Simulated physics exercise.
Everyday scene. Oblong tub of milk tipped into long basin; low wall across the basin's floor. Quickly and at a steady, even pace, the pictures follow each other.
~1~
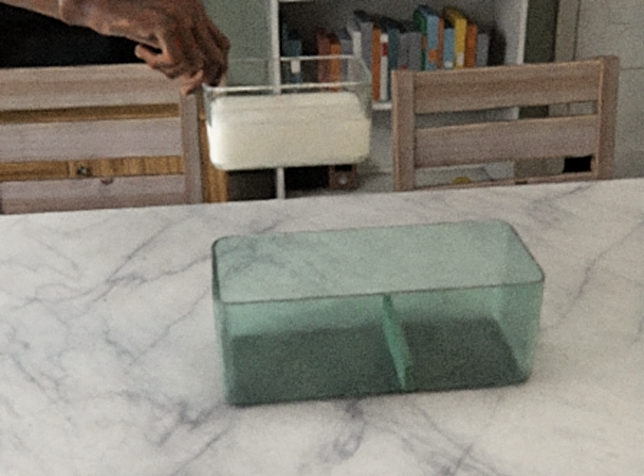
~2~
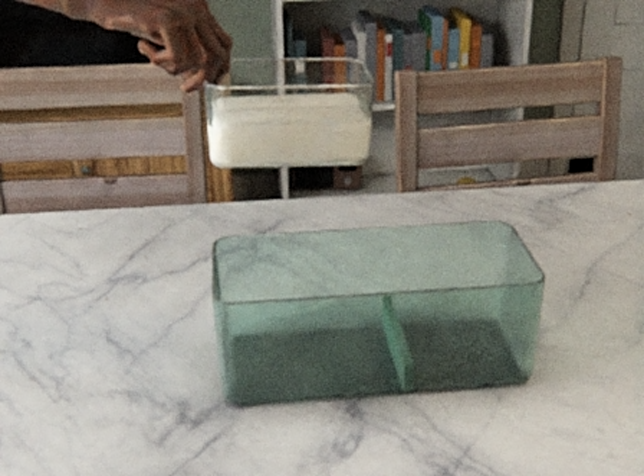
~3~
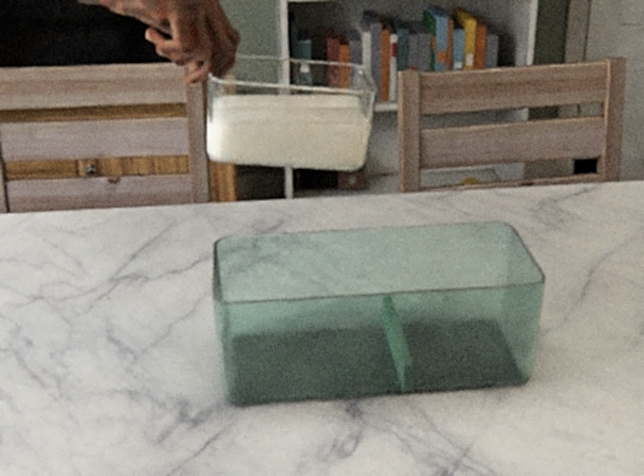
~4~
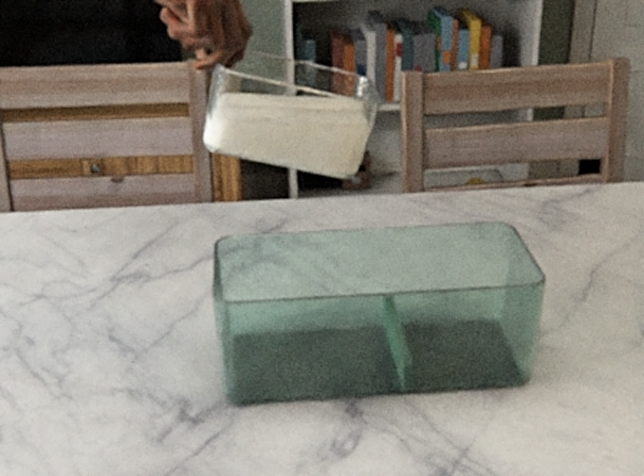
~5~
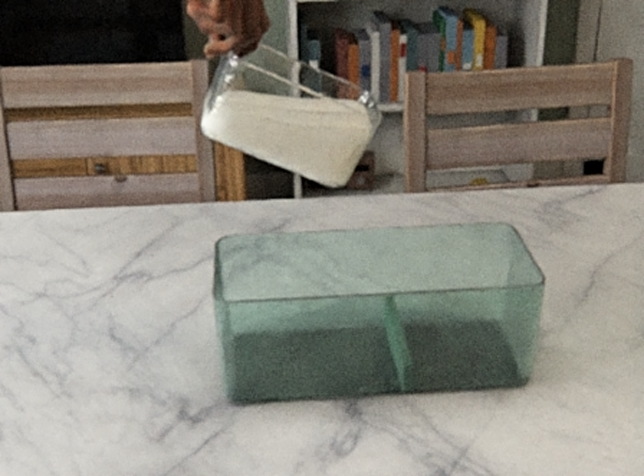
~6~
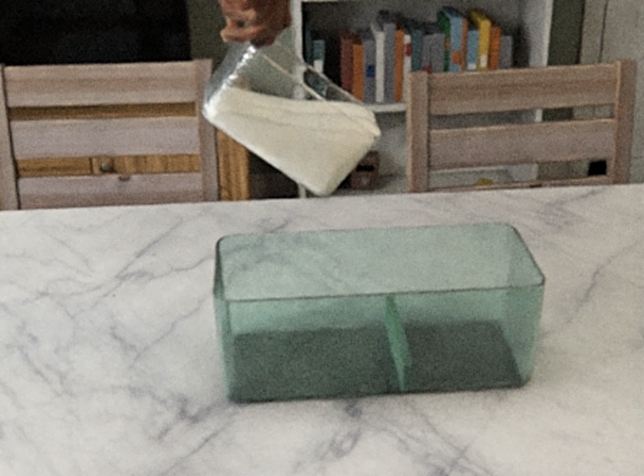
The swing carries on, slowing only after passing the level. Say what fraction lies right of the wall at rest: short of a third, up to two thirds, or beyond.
The amount right of the wall is going to settle in the middle, one third to two thirds.
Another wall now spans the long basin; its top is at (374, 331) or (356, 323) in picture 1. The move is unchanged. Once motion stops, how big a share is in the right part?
Case 1: 75 %; case 2: 90 %.
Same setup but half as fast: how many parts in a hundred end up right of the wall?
Near 65 parts in a hundred.
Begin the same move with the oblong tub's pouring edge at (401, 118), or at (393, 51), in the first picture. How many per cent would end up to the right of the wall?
Try one: 75 %; try two: 75 %.
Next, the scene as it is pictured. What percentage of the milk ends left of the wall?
Close to 45 in a hundred.
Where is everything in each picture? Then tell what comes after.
In the first picture, it leans 0°; its right rim is at (366, 70); the milk meets the walls at (210, 110) and (362, 102); the long basin's rim runs from (213, 271) to (527, 250); the wall's top is at (397, 331).
In the second picture, it leans 2°; its right rim is at (368, 73); the milk meets the walls at (211, 109) and (363, 103).
In the third picture, it leans 7°; its right rim is at (371, 81); the milk meets the walls at (211, 107) and (364, 105).
In the fourth picture, it leans 15°; its right rim is at (375, 93); the milk meets the walls at (212, 105) and (366, 109).
In the fifth picture, it leans 26°; its right rim is at (376, 109); the milk meets the walls at (208, 101) and (369, 112).
In the sixth picture, it leans 39°; its right rim is at (374, 127); the milk meets the walls at (207, 94) and (367, 115); 1 per cent is over the edge.
A moment on, the oblong tub is tipped on its side and 23 per cent is still to pour, 0 is left of the wall and 24 right of it.
Next, the oblong tub is tipped right over and 6 per cent is still to pour, 24 is left of the wall and 63 right of it.
Then the oblong tub is tipped right over and 1 per cent is still to pour, 39 is left of the wall and 56 right of it.
Later the oblong tub is tipped right over and 0 per cent is still to pour, 43 is left of the wall and 56 right of it.
In the end 43 per cent lies left of the wall, 56 right of it and 2 outside.
